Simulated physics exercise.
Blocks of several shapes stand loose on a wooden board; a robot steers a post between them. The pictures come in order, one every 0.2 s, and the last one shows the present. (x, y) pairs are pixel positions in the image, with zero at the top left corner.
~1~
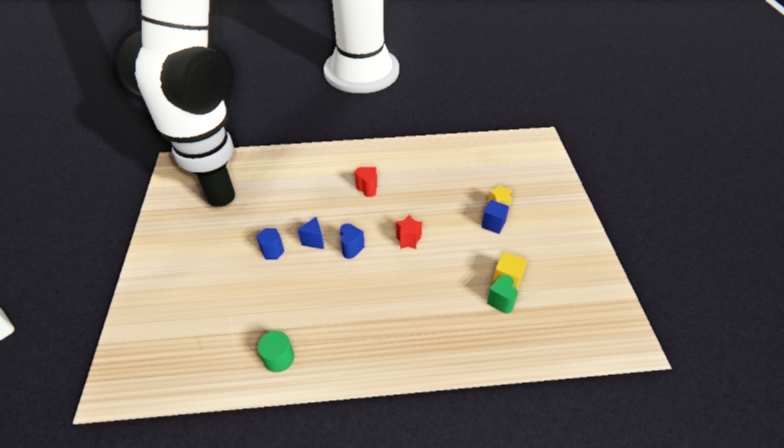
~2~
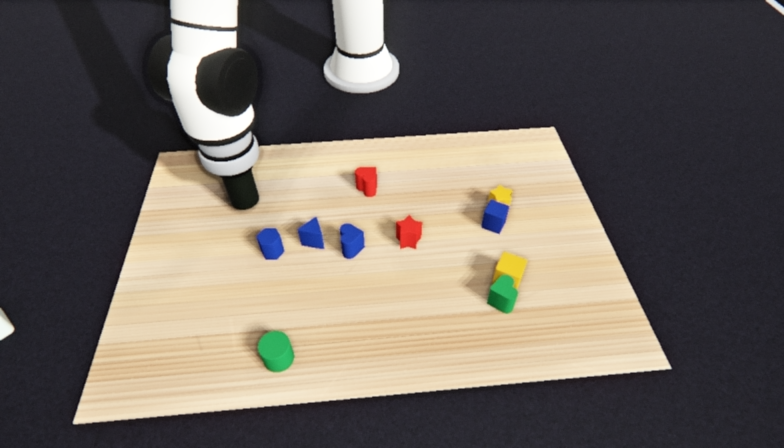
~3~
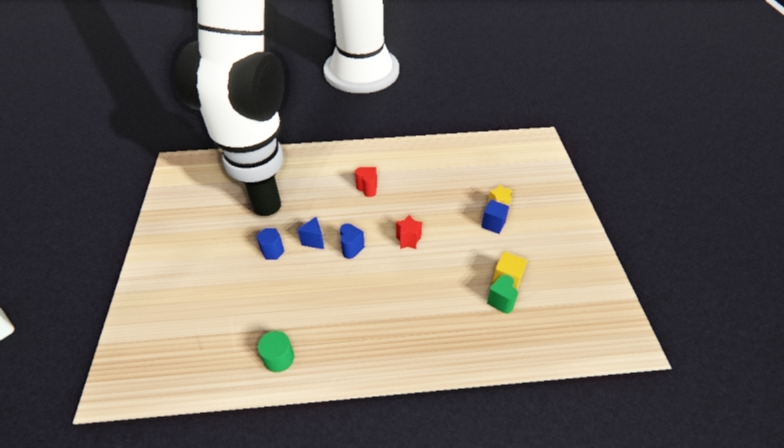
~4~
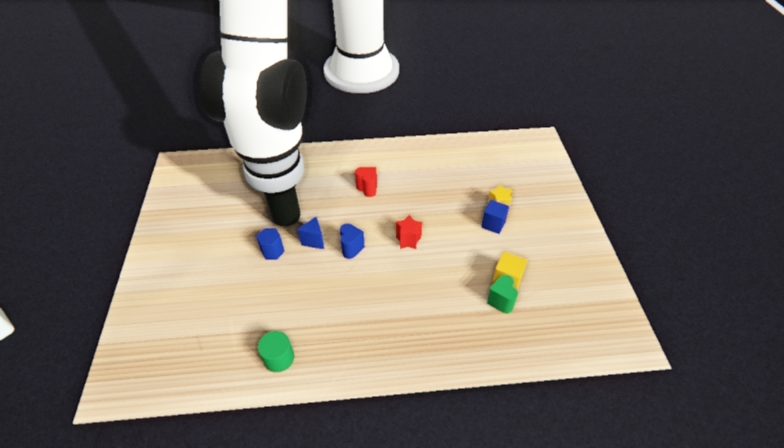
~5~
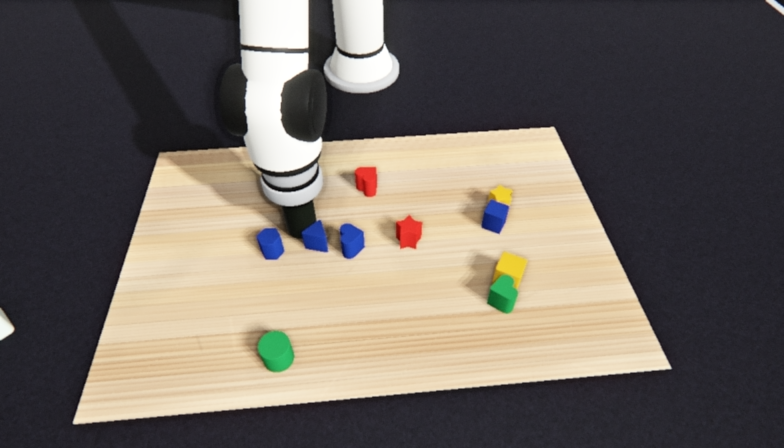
In this clip, a white robot arm moves its dark post rightward and down across a wooden board of loose red, blue, green and yellow blocks, then slightly shifts the blue three-sided block while the others stay still.
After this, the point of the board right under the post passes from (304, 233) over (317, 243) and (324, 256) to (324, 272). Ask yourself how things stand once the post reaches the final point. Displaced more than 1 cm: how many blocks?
Number moved: 1.
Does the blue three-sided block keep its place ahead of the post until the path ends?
No, that is not what happens.
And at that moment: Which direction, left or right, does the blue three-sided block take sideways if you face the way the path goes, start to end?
The left.
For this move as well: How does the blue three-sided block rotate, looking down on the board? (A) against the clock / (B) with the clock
A: Against the clock.
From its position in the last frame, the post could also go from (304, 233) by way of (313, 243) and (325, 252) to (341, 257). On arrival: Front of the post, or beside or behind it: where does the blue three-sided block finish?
The post still has the blue three-sided block in front of it when the path ends.
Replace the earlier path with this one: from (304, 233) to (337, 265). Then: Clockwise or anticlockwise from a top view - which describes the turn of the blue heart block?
The block turns counter-clockwise.
What follows on the original path. Halfway along, post (320, 244); blue three-sided block (335, 246).
At the end, post (323, 267); blue three-sided block (345, 259), turned 35° anticlockwise; blue heart block still.
